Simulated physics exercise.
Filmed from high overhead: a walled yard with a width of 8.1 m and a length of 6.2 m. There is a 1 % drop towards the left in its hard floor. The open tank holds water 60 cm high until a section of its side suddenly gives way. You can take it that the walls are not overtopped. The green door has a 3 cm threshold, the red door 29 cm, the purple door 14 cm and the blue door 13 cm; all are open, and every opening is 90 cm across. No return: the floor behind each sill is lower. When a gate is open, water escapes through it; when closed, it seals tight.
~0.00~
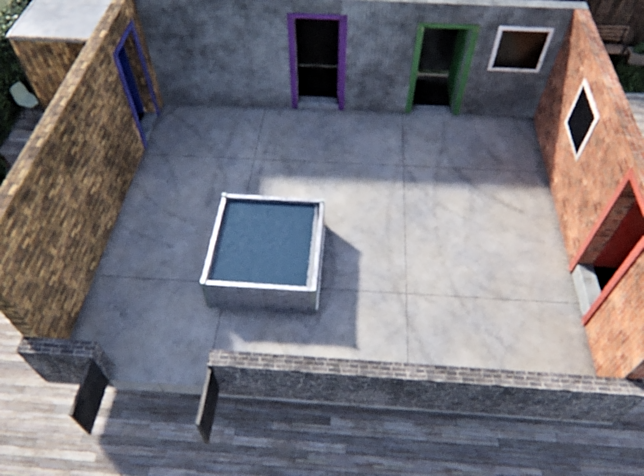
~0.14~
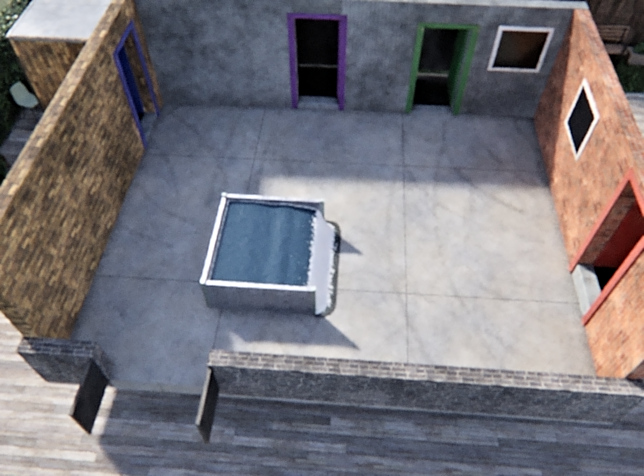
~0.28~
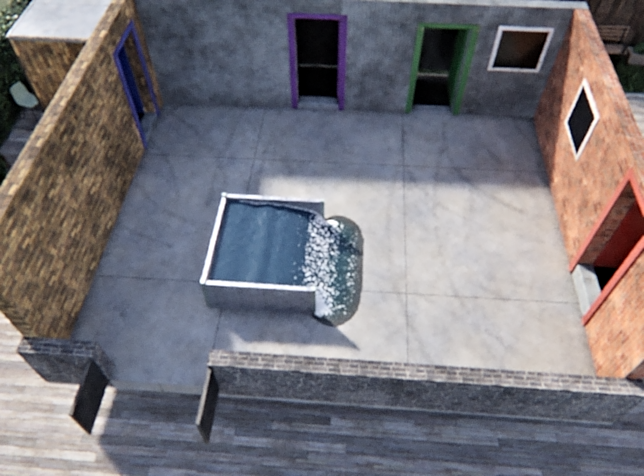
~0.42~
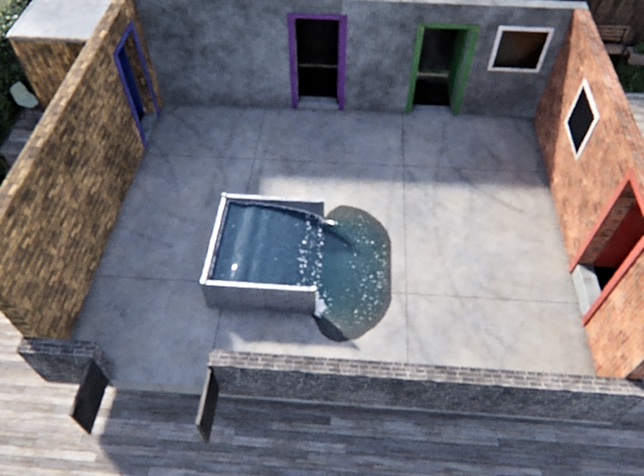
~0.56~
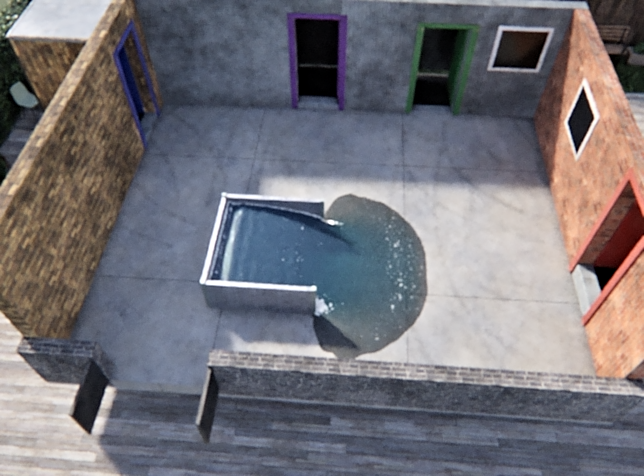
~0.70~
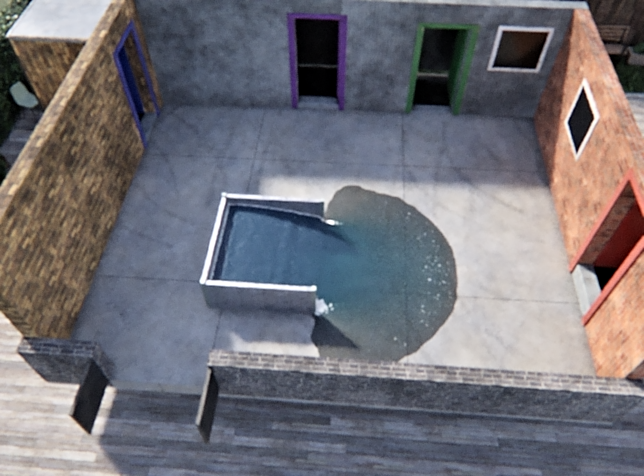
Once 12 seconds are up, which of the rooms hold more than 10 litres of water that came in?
Green door: Limit broken; red door: Limit unbroken; purple door: Limit unbroken; blue door: Limit unbroken.
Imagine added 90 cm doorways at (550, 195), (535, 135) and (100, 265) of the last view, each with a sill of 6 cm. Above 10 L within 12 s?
Note, doorways in listed order: Goes beyond, goes beyond, stays short.
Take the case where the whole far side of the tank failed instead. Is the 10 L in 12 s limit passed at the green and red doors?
At the green door the limit is surpassed; at the red door it is not exceeded.
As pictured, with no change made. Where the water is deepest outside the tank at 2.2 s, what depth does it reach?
Some 24 cm deep.
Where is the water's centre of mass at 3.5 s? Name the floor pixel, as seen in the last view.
Pixel position near (447, 262).
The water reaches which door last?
Blue.
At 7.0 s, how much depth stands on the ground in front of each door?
In centimetres, the green door has 7, the red door 4, the purple door 3 and the blue door 0.
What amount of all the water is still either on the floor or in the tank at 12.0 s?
Some 96 in a hundred.
After 1.4 s water covers 30 % of the floor and is deepest (22 cm) near (327, 287); green door not reached, red door 11 cm at the sill, 0 L in, purple door not reached, blue door not reached.
After 2.2 s water covers 40 % of the floor and is deepest (24 cm) near (591, 396); green door not reached, red door 22 cm at the sill, 0 L in, purple door not reached, blue door not reached.
After 3.5 s water covers 45 % of the floor and is deepest (26 cm) near (526, 121); green door 3 cm at the sill, 0 L in, red door 17 cm at the sill, 0 L in, purple door not reached, blue door not reached.
After 7.0 s water covers 65 % of the floor and is deepest (10 cm) near (467, 118); green door 7 cm at the sill, 17 L in, red door 4 cm at the sill, 0 L in, purple door 3 cm at the sill, 0 L in, blue door not reached.
After 12.0 s water covers 85 % of the floor and is deepest (12 cm) near (159, 116); green door 3 cm at the sill, 47 L in, red door 0 cm at the sill, 0 L in, purple door 4 cm at the sill, 0 L in, blue door 10 cm at the sill, 0 L in.
